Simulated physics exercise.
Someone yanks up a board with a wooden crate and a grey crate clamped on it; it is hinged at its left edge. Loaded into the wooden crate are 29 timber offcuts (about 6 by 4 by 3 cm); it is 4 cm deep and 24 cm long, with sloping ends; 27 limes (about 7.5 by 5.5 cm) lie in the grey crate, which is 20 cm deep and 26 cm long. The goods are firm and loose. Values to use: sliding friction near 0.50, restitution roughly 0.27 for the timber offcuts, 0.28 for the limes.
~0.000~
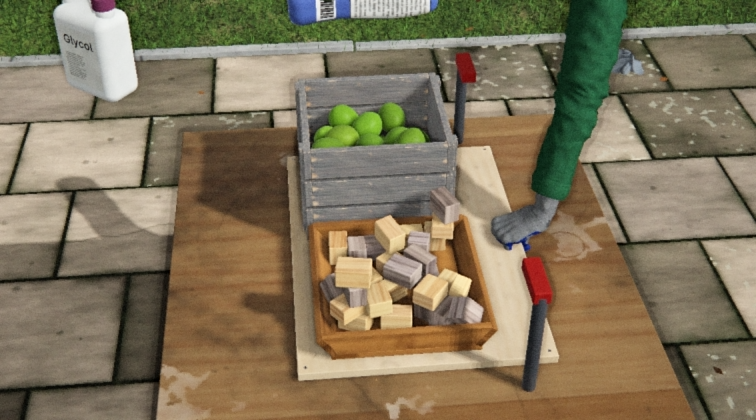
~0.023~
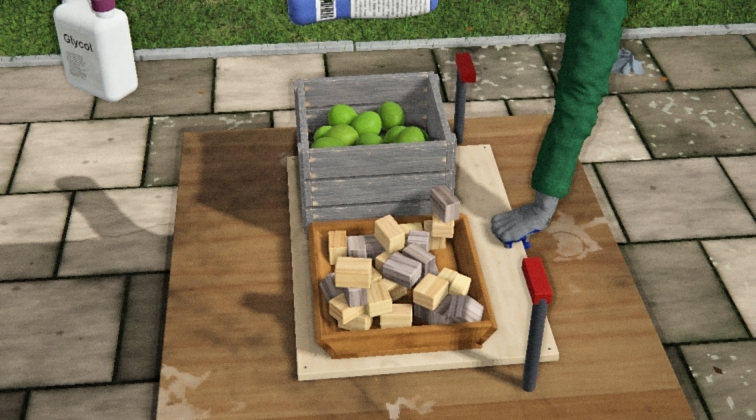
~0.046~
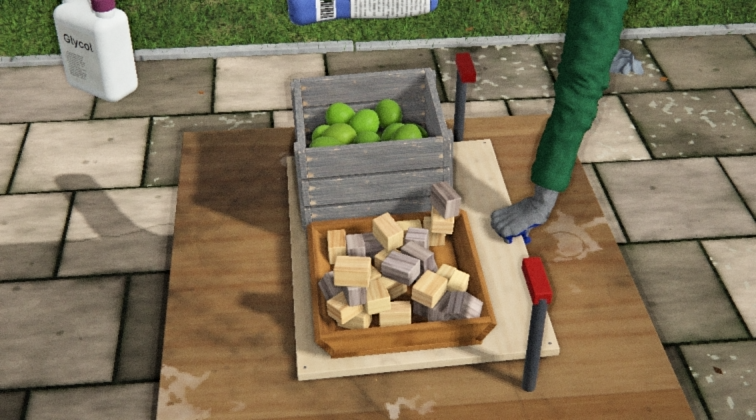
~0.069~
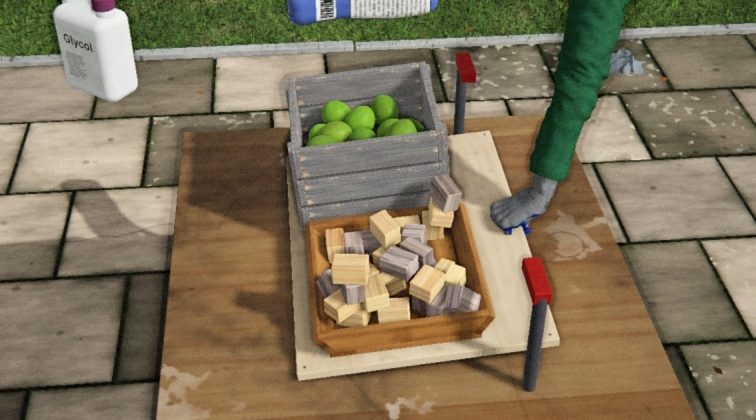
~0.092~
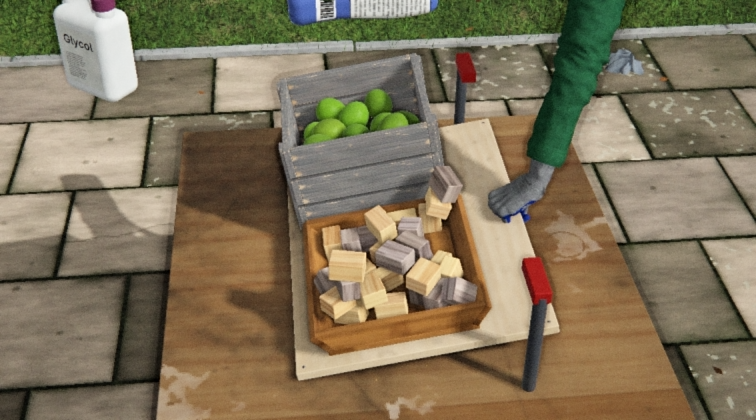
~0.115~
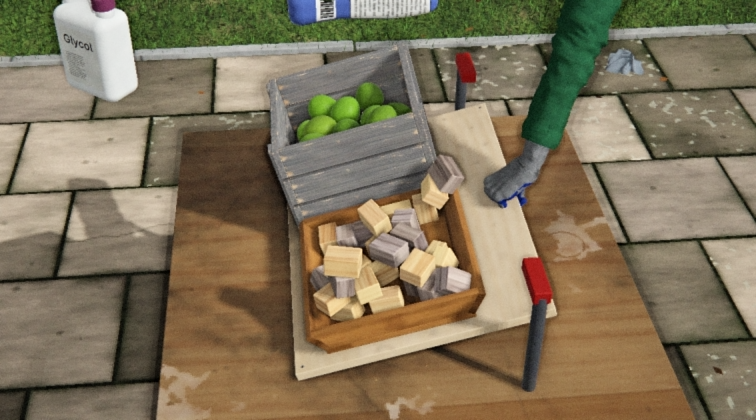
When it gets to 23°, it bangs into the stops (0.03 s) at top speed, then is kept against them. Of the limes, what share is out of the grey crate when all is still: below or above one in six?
A share lower than a sixth ends up outside.
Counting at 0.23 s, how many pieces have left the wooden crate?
Wooden crate: About 1.
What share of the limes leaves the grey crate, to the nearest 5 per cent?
Estimated share: Around 5 in a hundred.
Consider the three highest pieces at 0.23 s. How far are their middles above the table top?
Height, averaged: Around 30 cm.
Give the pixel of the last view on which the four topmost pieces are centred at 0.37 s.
About (303, 94).
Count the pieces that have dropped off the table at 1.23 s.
The total is close to 3.
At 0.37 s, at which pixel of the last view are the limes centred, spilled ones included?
Centre: Around (321, 135) px.
After 0.13 s, it hits the stops.
After 0.23 s, tilt 23°; wooden crate 28 in, 1 out and grey crate 27 in, 0 out.
After 0.37 s, tilt 23°; wooden crate 25 in, 4 out and grey crate 26 in, 1 out.
After 0.63 s, tilt 23°; wooden crate 16 in, 13 out and grey crate 25 in, 2 out.
Final count (at 1.23 s), wooden crate 16 in, 13 out and grey crate 25 in, 2 out. Asked share, 2 of 27, 7 per cent.
